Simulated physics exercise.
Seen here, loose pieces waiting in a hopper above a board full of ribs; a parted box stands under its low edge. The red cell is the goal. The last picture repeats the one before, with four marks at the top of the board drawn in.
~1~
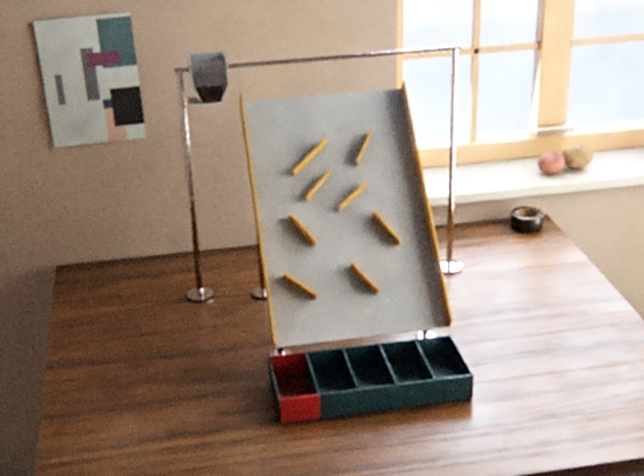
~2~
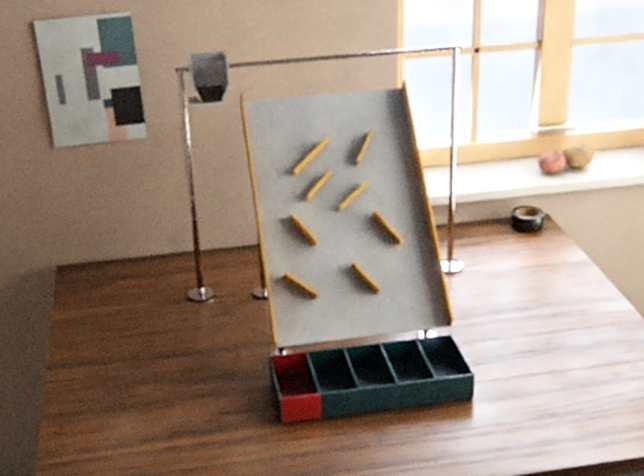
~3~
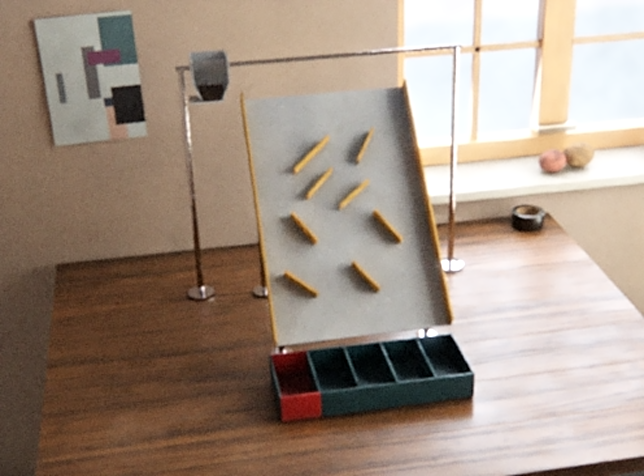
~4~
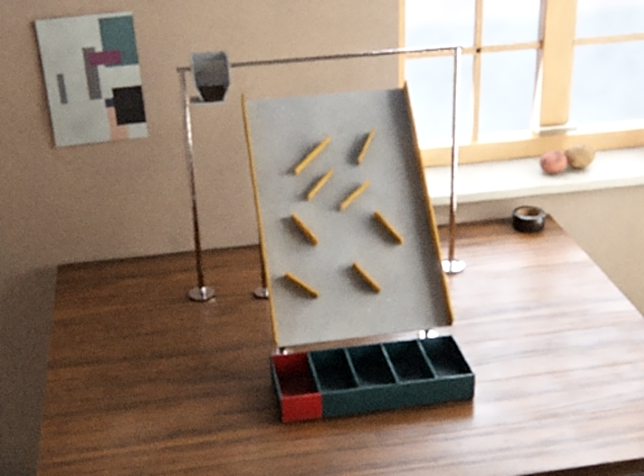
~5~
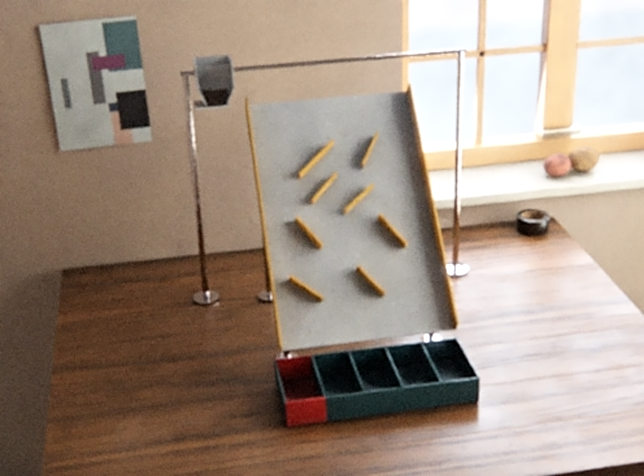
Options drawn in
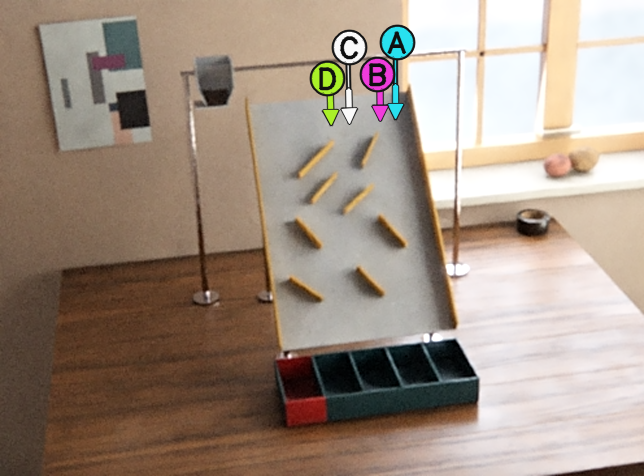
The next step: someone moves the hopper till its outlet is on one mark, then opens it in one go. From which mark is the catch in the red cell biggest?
Choose D.
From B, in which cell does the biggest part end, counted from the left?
The fifth from the left.
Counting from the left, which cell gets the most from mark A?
The fifth from the left.
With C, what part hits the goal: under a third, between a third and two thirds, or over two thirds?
Under a third.
On the marked copy, mark A meets the board at (395, 113); mark B meets the board at (380, 115); mark C meets the board at (349, 118); mark D meets the board at (331, 119).
Choosing A, not one piece in the red cell, almost all in other cells, about a tenth outside the box.
Choosing B, not one piece in the red cell, almost all in other cells, about a tenth outside the box.
Choosing C, about a tenth in the red cell, the larger part in other cells, just a few outside the box.
Choosing D, roughly a third in the red cell, roughly half in other cells, about a tenth outside the box.
